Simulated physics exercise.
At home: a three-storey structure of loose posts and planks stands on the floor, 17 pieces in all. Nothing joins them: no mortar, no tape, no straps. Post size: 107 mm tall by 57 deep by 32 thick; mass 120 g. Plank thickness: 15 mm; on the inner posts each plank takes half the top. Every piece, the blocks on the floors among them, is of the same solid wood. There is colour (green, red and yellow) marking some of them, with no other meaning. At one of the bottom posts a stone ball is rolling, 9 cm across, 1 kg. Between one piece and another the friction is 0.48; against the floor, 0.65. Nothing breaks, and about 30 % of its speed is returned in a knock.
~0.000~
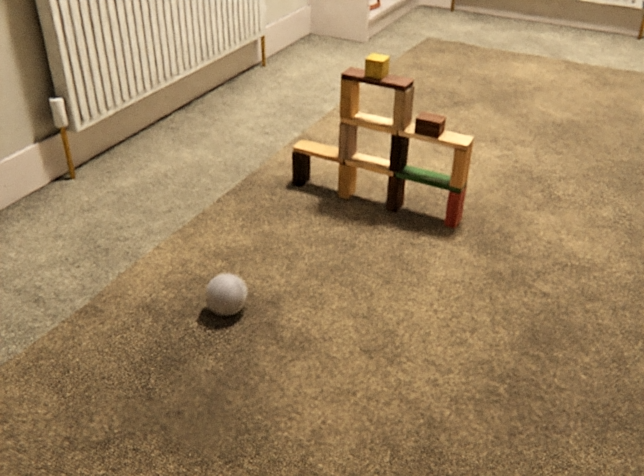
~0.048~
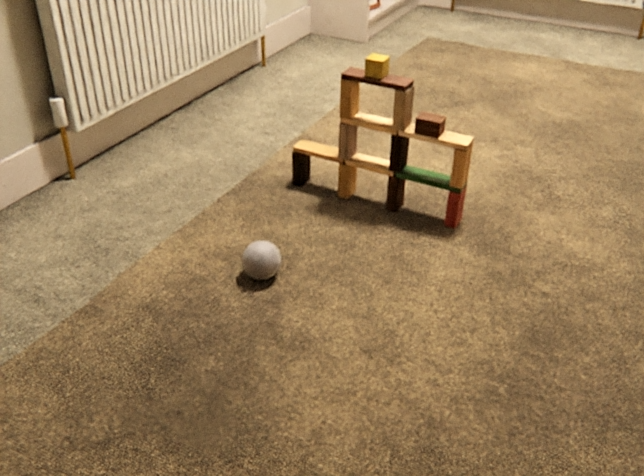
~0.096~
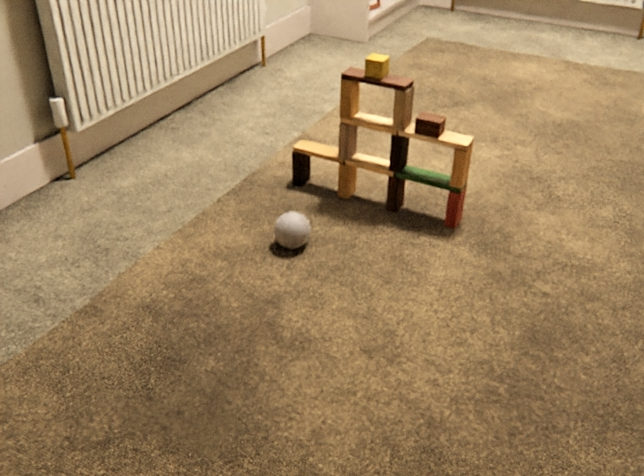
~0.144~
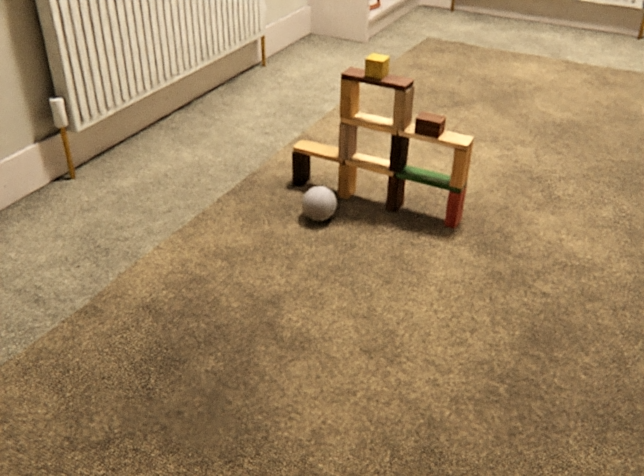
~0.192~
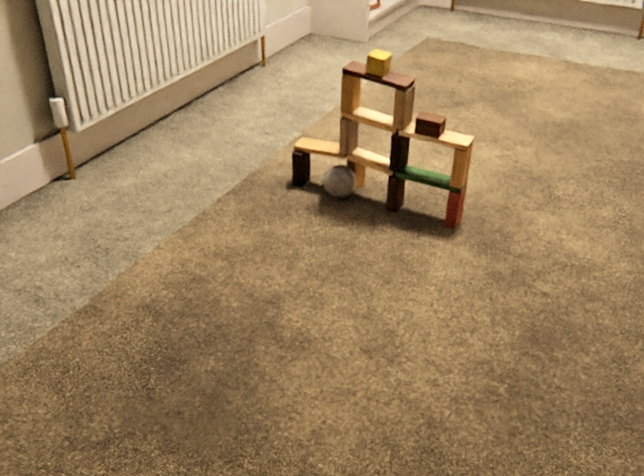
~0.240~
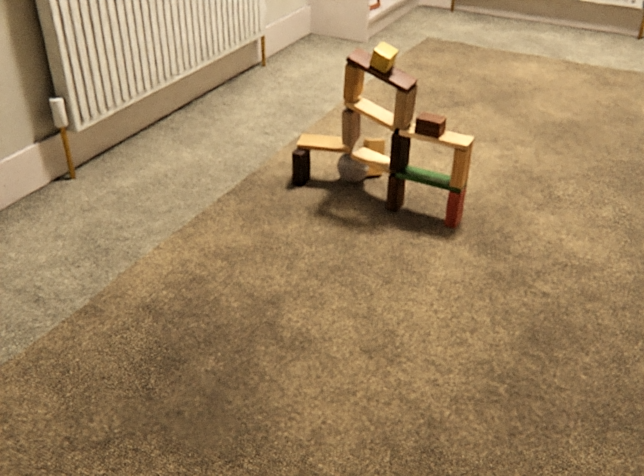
Wooden block structure standing on a carpet as a grey ball rolls into a lower post, knocking it and tilting the upper blocks.
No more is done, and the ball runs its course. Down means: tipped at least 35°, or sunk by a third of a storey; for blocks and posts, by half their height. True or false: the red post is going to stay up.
True.
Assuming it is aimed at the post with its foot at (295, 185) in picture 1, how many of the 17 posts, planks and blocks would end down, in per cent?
It would then come to 10 per cent.
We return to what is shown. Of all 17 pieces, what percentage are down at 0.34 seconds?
25 %.
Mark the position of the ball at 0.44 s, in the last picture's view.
Position: About (396, 121).
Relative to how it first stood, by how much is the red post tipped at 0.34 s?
Angle from initial pose, roughly 0 deg - estimate.
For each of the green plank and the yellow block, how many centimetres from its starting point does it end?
The green one ends 0 cm from its start and the yellow one 50 cm.
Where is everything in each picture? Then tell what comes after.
In the first picture (places mark the middle of the side facing us), ball (227, 295) 52 cm from contact, 3.1 m/s; red post (452, 211); yellow block (373, 69); green plank (431, 176); nothing disturbed.
The second picture shows ball (262, 260) 37 cm from contact, 3.1 m/s; red post (452, 211).
The third picture shows ball (292, 230) 23 cm from contact, 3.1 m/s; red post (452, 211).
The fourth picture shows ball (320, 204) 8 cm from contact, 3.1 m/s; red post (452, 211).
The fifth picture shows ball (340, 181) after contact, 2.0 m/s; red post (452, 211); yellow block (375, 66) leaning 6°; 9 disturbed, none down.
The sixth picture shows ball (353, 166) after contact, 1.9 m/s; red post (452, 211); yellow block (379, 62) leaning 24°; green plank (431, 176); 9 disturbed, none down.
After 0.34 s, ball still moving; 4 of the 17 pieces down; red post unmoved; yellow block leaning 38°.
After 0.44 s, ball still moving; 8 of the 17 pieces down; red post unmoved; yellow block leaning 64°, 26 mm lower.
After 0.70 s, ball still moving; 9 of the 17 pieces down; red post unmoved; yellow block upside down.
At rest (1.4 s), ball rolling away; 9 of the 17 pieces down; red post unmoved; yellow block on its side; green plank unmoved. As the last picture would show them, middles, red post near (455, 206), yellow block near (441, 264).
